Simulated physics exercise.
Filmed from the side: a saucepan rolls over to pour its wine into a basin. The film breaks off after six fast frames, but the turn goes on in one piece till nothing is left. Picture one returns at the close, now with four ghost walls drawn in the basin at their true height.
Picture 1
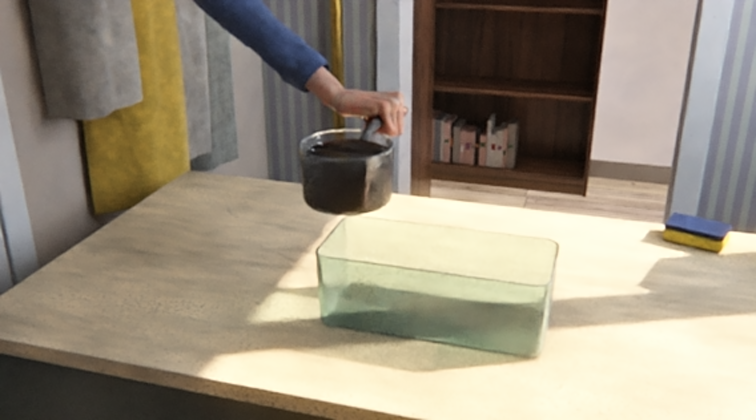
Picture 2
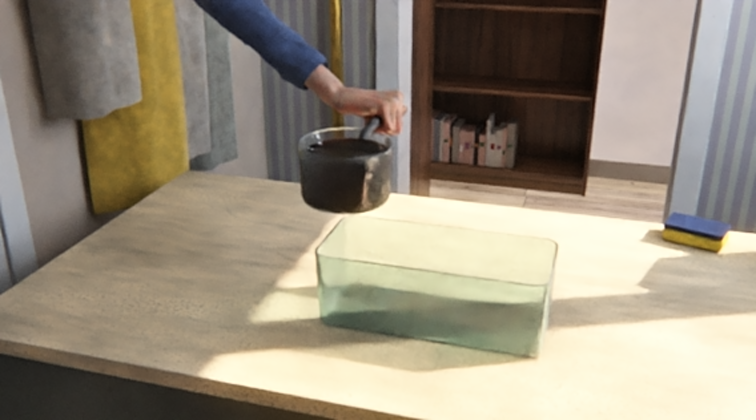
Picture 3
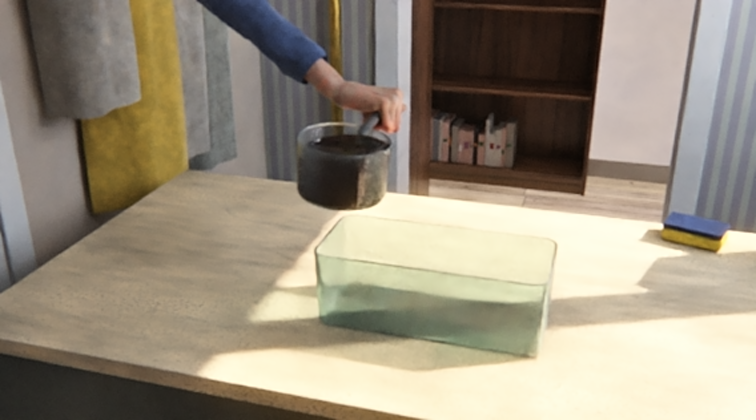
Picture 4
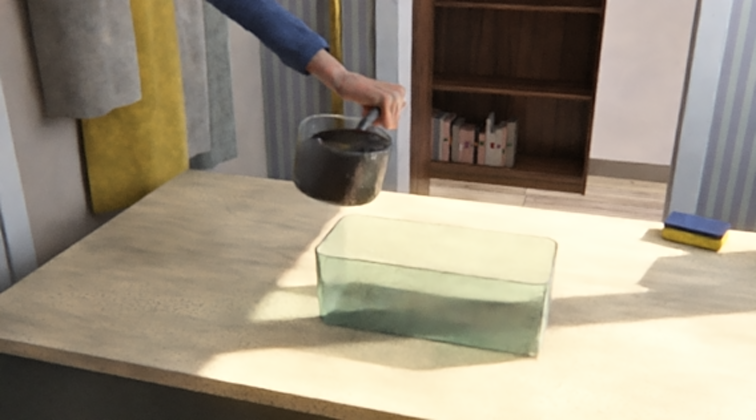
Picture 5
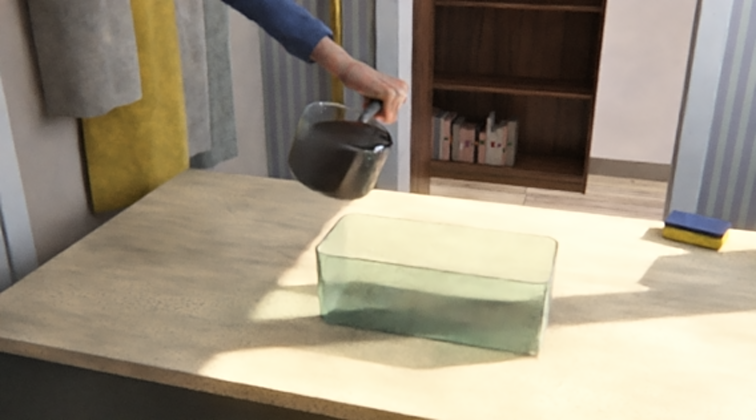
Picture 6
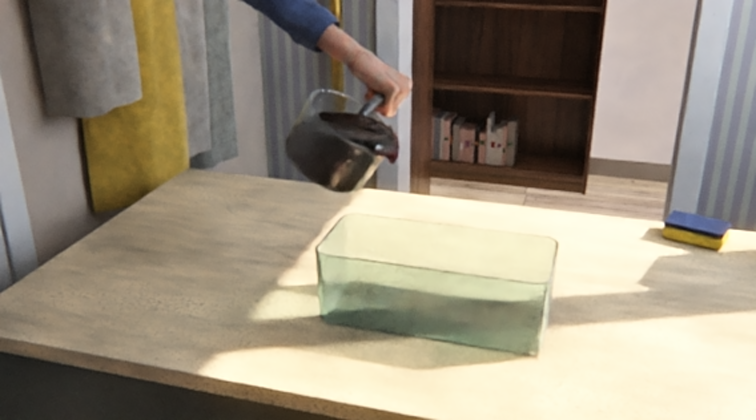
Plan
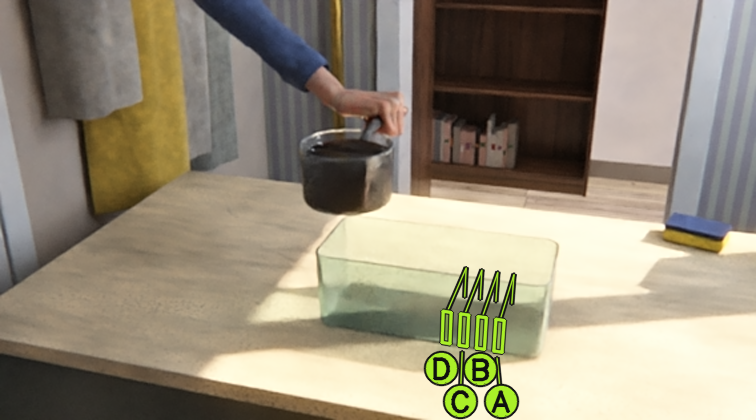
A hand tilts a saucepan of dark liquid rightward above a clear basin on a table.
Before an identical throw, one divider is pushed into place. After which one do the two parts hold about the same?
Place C does it best.
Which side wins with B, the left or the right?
More ends on the left.
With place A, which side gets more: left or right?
The left one.
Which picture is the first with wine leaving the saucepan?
Picture 5.
In lime, A at (496, 357); B at (479, 354); C at (462, 352); D at (445, 349).
With A, about 88 % ends left of the wall and 5 % right of it; 7 % is lost outside.
With B, about 81 % ends left of the wall and 16 % right of it; 3 % is lost outside.
With C, about 51 % ends left of the wall and 47 % right of it; 3 % is lost outside.
With D, about 21 % ends left of the wall and 77 % right of it.
